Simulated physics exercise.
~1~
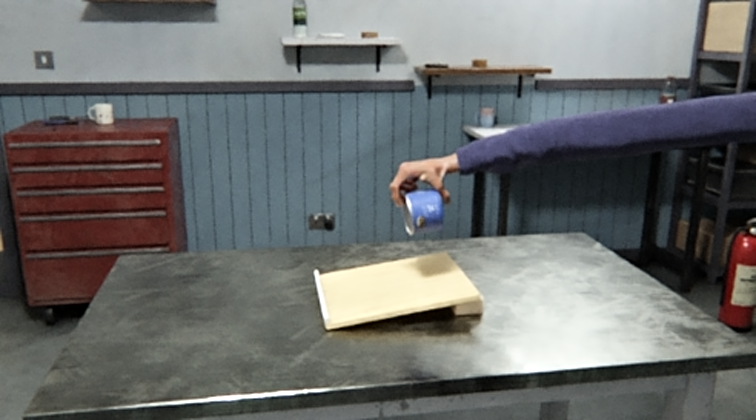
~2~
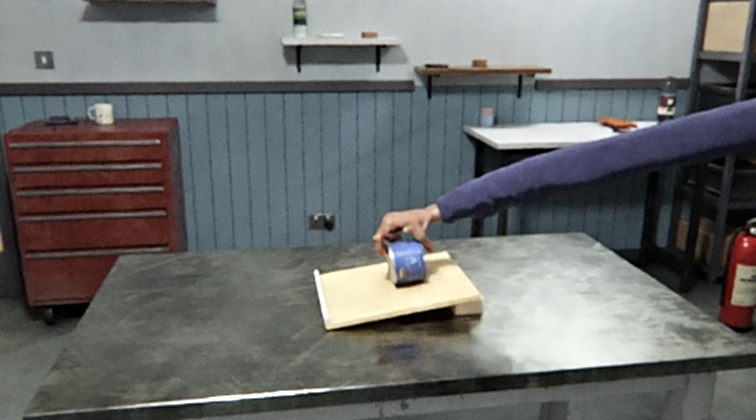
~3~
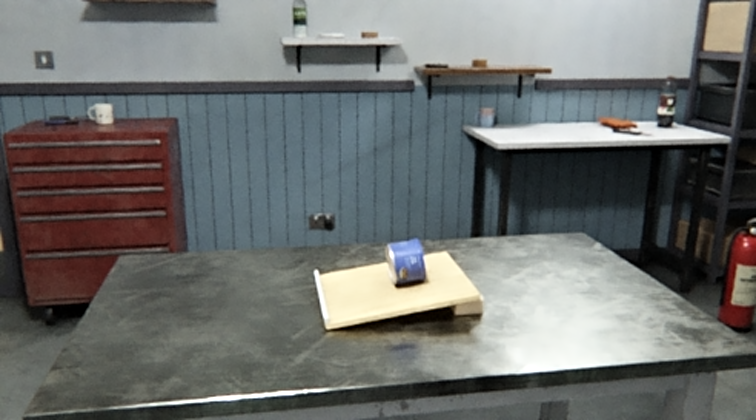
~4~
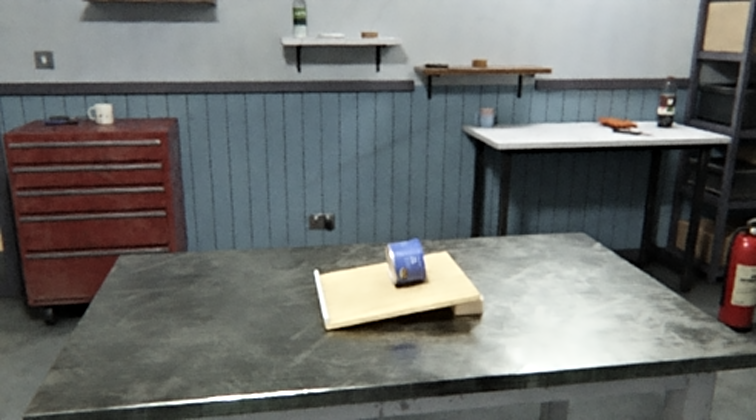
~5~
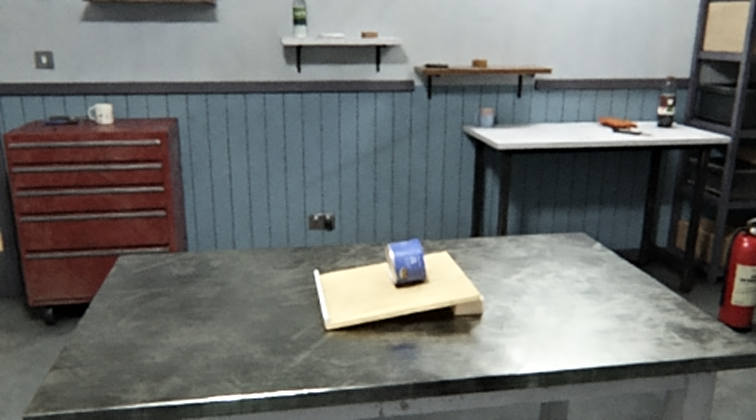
We see a hand lower a blue tub onto a tilted board resting on a block on a dark table, then let go and withdraw to the right. The tub stays in place on the slope, and the board does not move.
